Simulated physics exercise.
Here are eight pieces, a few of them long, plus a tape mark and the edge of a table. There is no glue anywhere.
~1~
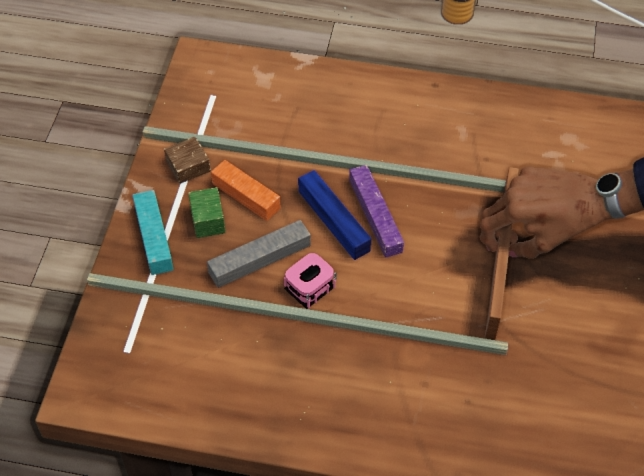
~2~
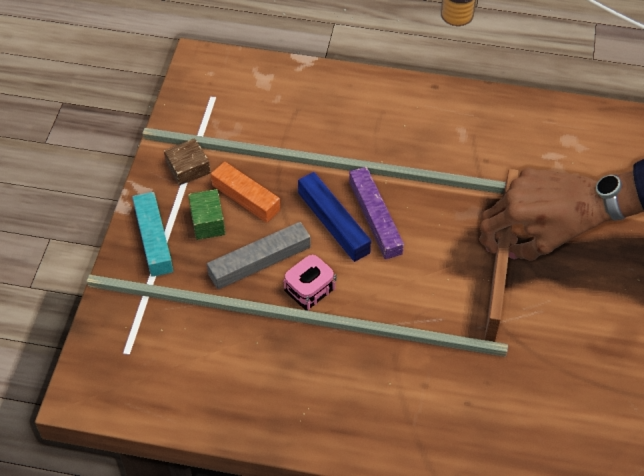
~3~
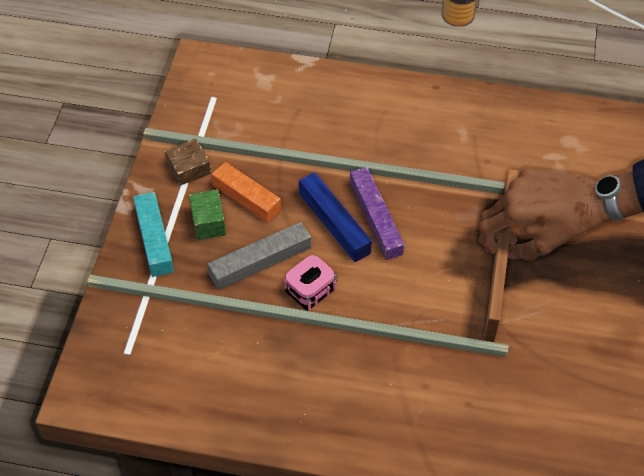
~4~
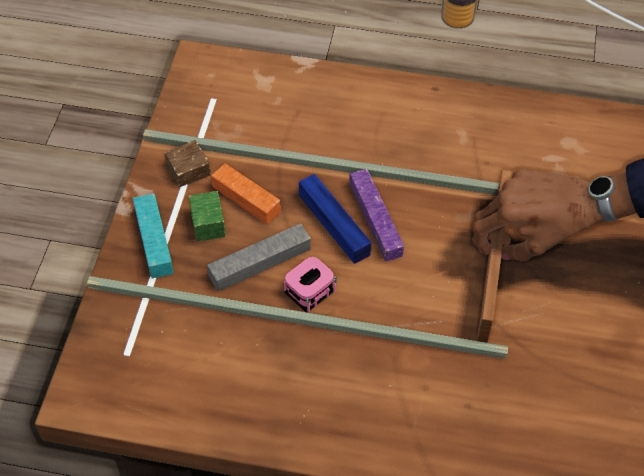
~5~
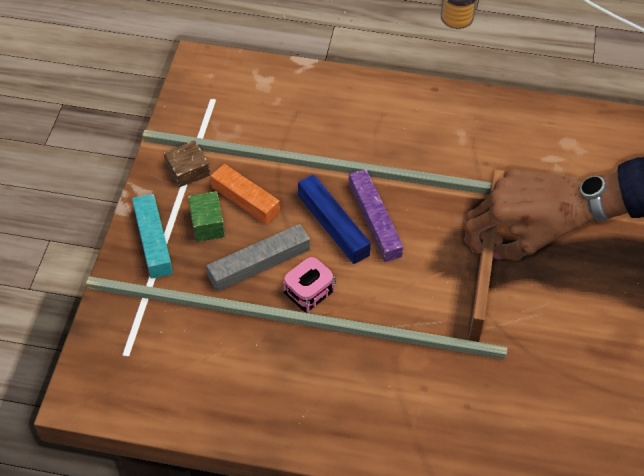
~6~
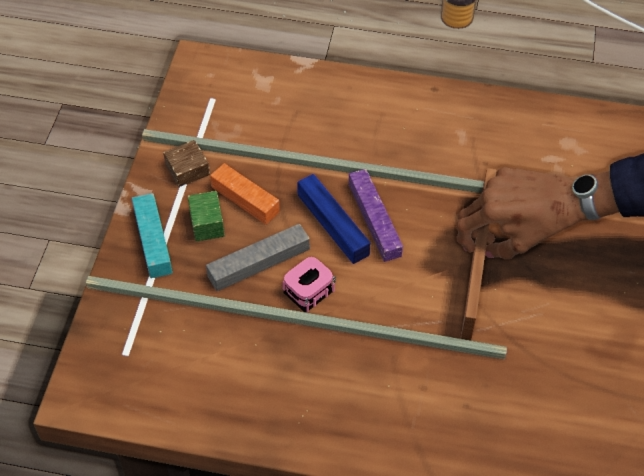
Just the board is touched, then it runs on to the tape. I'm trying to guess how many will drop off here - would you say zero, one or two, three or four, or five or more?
I'd say three or four.
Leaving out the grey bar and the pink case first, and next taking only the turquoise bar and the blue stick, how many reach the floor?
You'd see 2 fallen, and 0 in the other try.
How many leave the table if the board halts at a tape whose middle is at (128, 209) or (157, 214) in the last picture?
Respectively 7 and 5.
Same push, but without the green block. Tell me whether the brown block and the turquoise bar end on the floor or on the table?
As for the brown block, it topples off; as for the turquoise bar, it topples off.
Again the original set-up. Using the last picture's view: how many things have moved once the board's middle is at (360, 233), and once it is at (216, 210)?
First 2, then 8.
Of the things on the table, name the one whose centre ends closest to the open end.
Orange bar.
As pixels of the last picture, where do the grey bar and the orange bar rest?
First object about (113, 234); second object about (129, 162).
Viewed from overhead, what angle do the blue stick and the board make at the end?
Close to 0°.
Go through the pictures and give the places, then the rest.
The first picture shows turquoise bar (153, 232); brown block (187, 160); green block (207, 213); board (502, 252); tape (174, 214).
The second picture shows brown block (187, 162); grey bar (259, 255).
The third picture shows green block (207, 215); purple bar (376, 212).
The fourth picture shows turquoise bar (153, 235); board (495, 255).
The fifth picture shows brown block (187, 164); blue stick (333, 218).
The sixth picture shows turquoise bar (152, 235); brown block (187, 163); green block (206, 216); board (479, 253); tape (173, 217).
A little later, none off yet; turquoise bar at rest near (152, 235); brown block at rest near (187, 163); green block at rest near (206, 216).
Next, none off yet; turquoise bar at rest near (152, 235); brown block shifted about its own width near (163, 157); green block shifted a little near (191, 209).
When it is over, the number that fall off is three or four; down, green block, brown block and turquoise bar.
